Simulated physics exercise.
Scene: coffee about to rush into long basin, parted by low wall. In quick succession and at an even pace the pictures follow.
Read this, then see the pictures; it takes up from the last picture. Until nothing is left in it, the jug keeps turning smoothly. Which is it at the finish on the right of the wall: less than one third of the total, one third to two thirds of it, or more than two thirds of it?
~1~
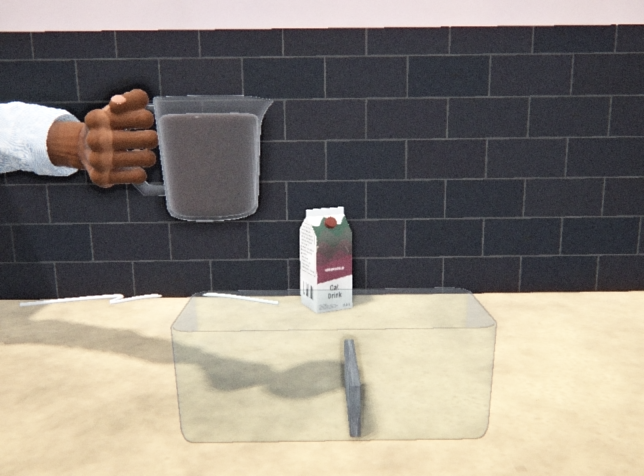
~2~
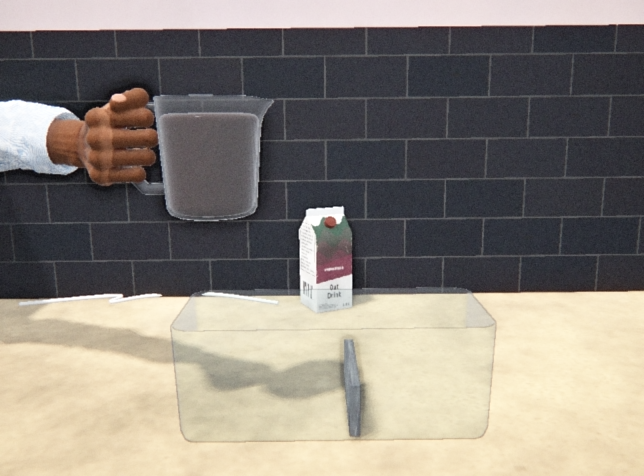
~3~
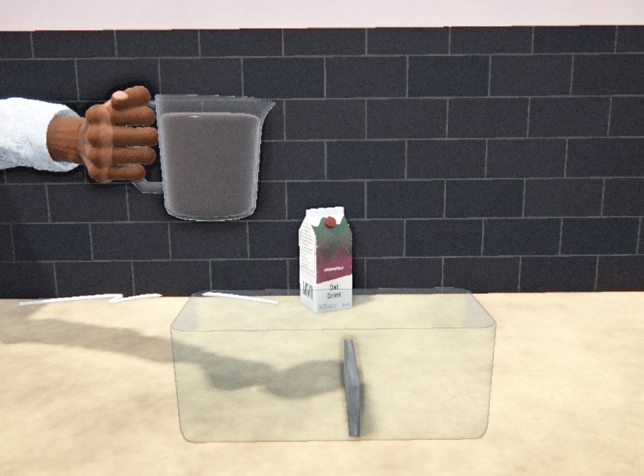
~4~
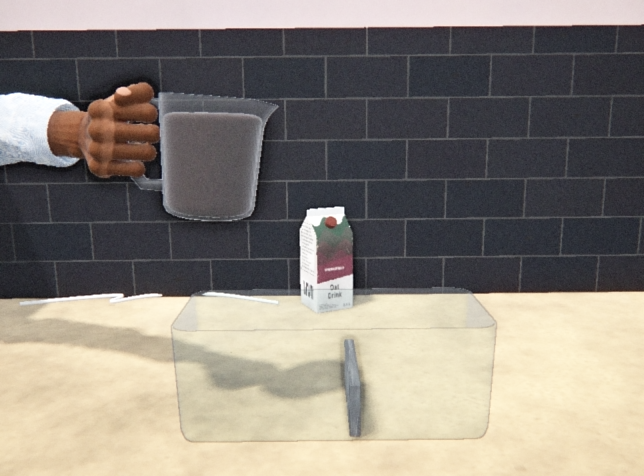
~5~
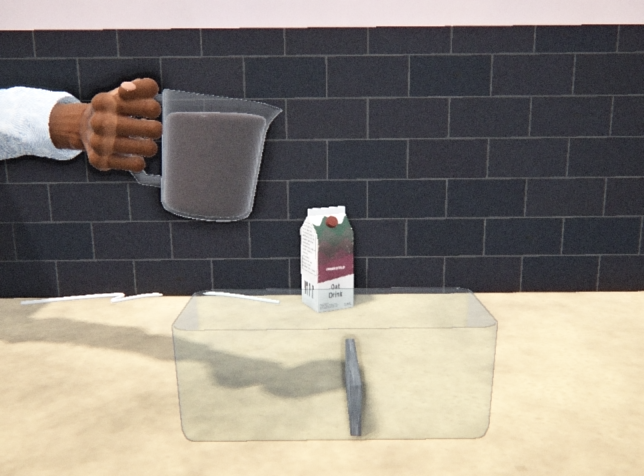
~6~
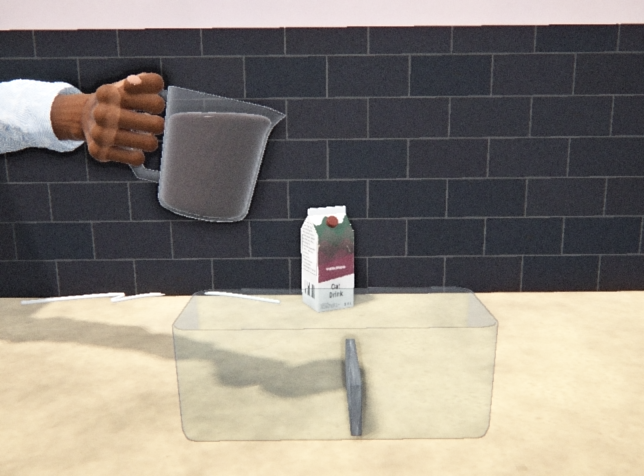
At the finish the right of the wall has one third to two thirds of the total.
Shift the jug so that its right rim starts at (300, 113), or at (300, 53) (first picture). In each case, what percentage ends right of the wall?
About 75 per cent, then about 90 per cent.
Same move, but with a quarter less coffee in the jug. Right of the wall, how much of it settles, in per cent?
Some 25 parts in a hundred, give or take.
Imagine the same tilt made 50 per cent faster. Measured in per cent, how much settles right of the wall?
Near 30 parts in a hundred.
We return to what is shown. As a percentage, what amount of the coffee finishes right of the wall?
Near 50 in a hundred.
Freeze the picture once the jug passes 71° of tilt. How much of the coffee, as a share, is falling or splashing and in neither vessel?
20 %.
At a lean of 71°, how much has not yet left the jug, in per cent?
It still holds close to 75 per cent at that lean.
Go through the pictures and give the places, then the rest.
In the first frame, tilt 0°; pouring edge (273, 99); surface from (162, 117) to (259, 116); the long basin's rim runs from (183, 312) to (482, 308); the wall's top is at (352, 362).
In the second frame, tilt 1°; pouring edge (273, 100); surface from (162, 116) to (259, 116).
In the third frame, tilt 2°; pouring edge (275, 102); surface from (165, 116) to (261, 117).
In the fourth frame, tilt 5°; pouring edge (278, 105); surface from (165, 115) to (263, 117).
In the fifth frame, tilt 8°; pouring edge (282, 109); surface from (169, 116) to (268, 117).
In the sixth frame, tilt 13°; pouring edge (286, 114); surface from (172, 118) to (273, 118).
A moment on, the jug is tipped part way and 76 per cent is still to pour, 1 is left of the wall and 3 right of it.
Next, the jug is tipped right over and 21 per cent is still to pour, 16 is left of the wall and 40 right of it.
Then the jug is tipped right over and 1 per cent is still to pour, 48 is left of the wall and 48 right of it.
Later the jug is tipped right over and 0 per cent is still to pour, 50 is left of the wall and 48 right of it.
Finally, 50 per cent lies left of the wall, 48 right of it and 1 outside.
